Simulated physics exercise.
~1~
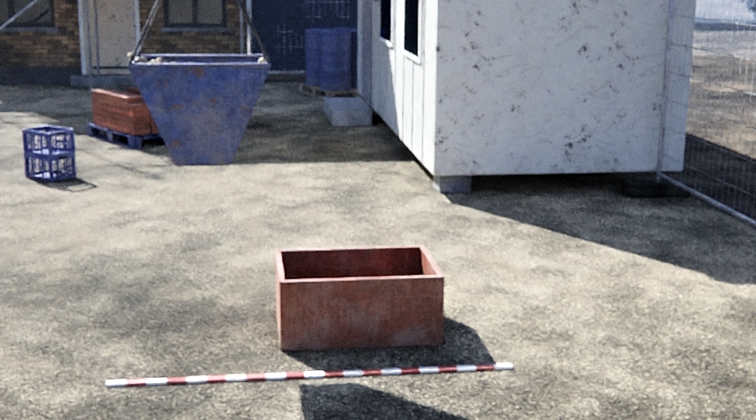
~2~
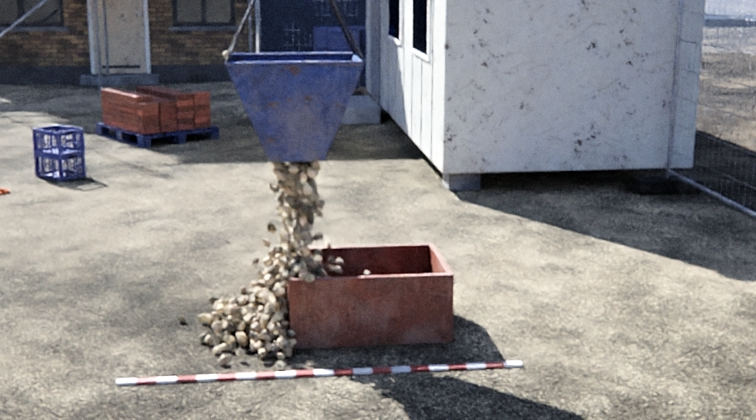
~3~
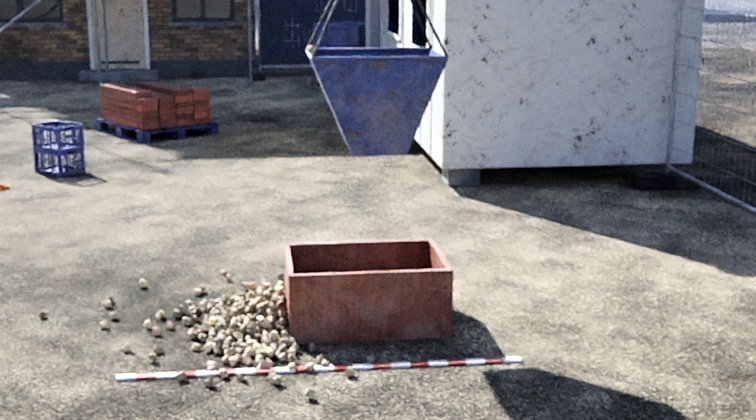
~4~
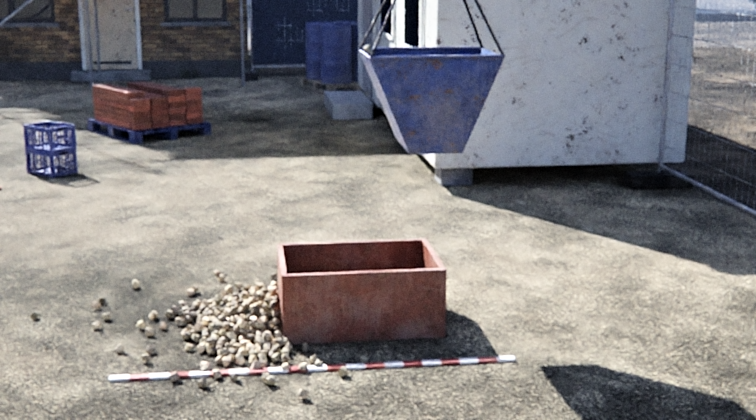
A blue skip hanging from cables swung in rightwards over a paved yard and dropped a stream of pale stones, some into a rusty red bin and many in a heap on the ground to its left, then moved on to the right, empty.
